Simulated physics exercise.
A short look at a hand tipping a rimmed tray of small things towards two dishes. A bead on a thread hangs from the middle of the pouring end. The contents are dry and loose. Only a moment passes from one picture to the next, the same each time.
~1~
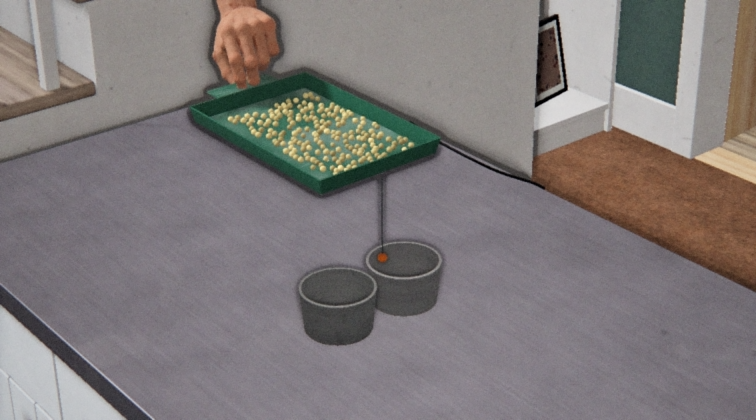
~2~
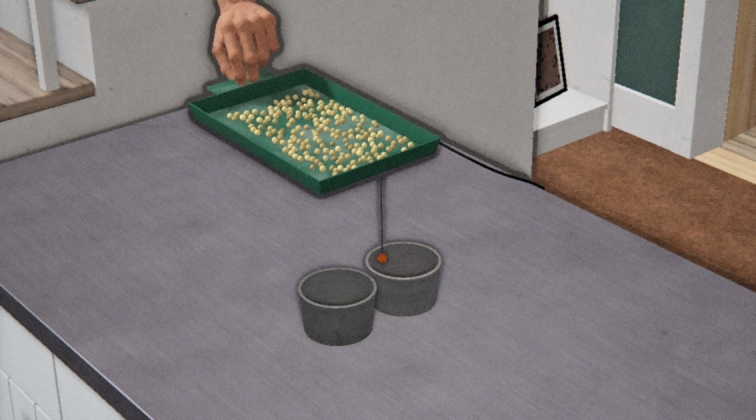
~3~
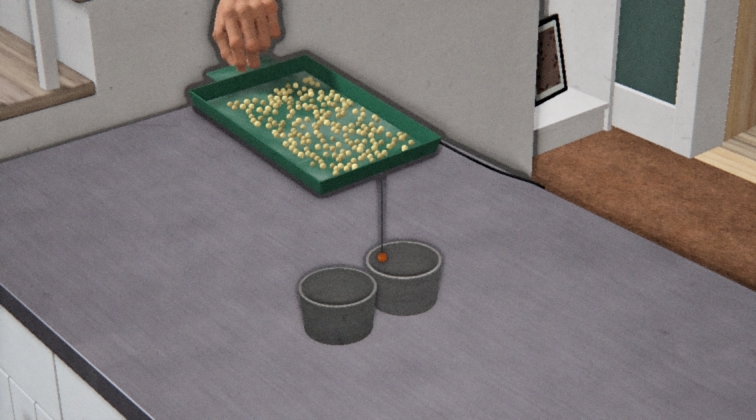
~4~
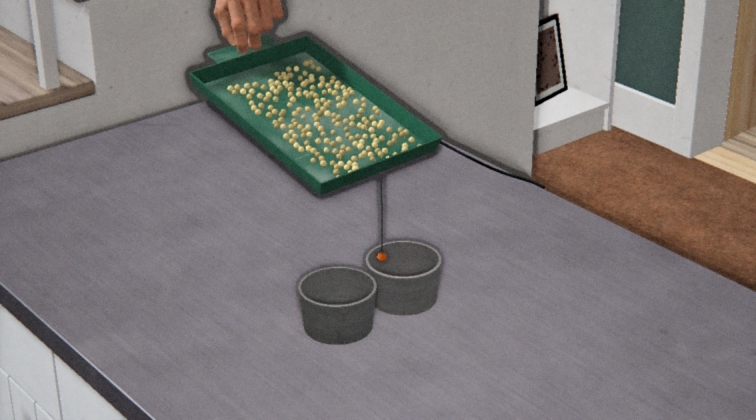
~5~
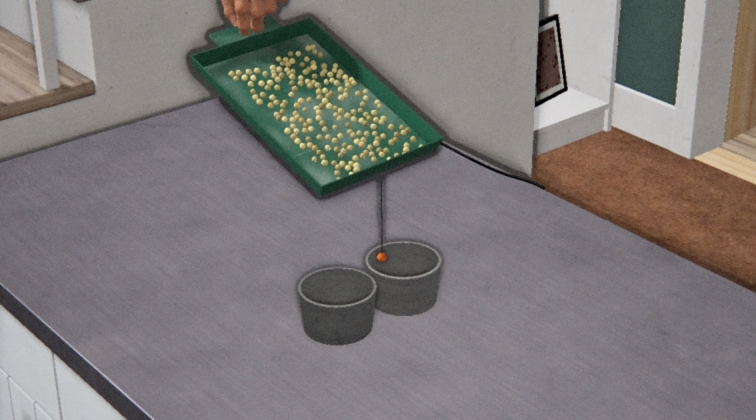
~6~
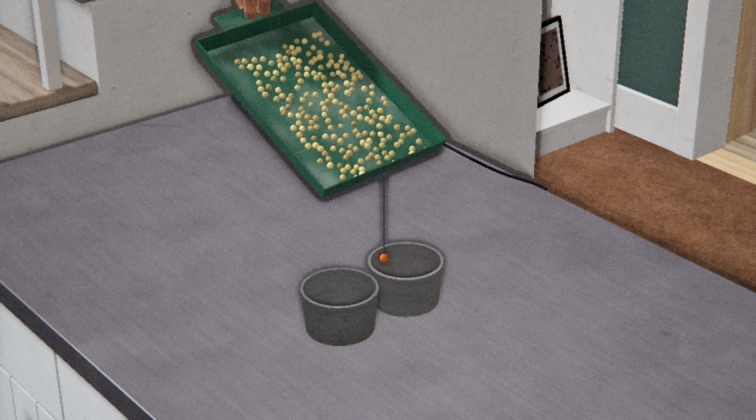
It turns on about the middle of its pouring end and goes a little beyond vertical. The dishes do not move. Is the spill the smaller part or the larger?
Caught overall: Under half.
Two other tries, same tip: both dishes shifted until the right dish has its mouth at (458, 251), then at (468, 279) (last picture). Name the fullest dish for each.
The first try: The left dish. The second: The left one.
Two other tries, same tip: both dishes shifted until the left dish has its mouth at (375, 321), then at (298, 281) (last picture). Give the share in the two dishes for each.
Roughly 50 per cent, and 0 per cent.
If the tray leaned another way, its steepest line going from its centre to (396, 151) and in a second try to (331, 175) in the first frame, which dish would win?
First the right one, then the dish on the left.
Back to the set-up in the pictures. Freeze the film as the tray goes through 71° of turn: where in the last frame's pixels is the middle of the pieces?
Roughly at (373, 172).
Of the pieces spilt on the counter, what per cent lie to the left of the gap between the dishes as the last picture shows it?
Roughly 20 in a hundred.
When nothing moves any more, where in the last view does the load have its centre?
Close to (395, 345).
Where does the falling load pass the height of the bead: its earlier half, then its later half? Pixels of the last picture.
At about (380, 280), then at (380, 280).
Shortly afterwards, tray tipped steeply; the bulk on the tray; near a quarter in the air.
Next, tray tipped past a quarter turn; a little on the tray; a little in the left dish; near a third outside both; near a third in the air.
Some moments later, tray tipped past a quarter turn; near a quarter in the left dish; only a few in the right dish; the bulk outside both.
In the end, tray tipped past a quarter turn; near a quarter in the left dish; only a few in the right dish; the bulk outside both.
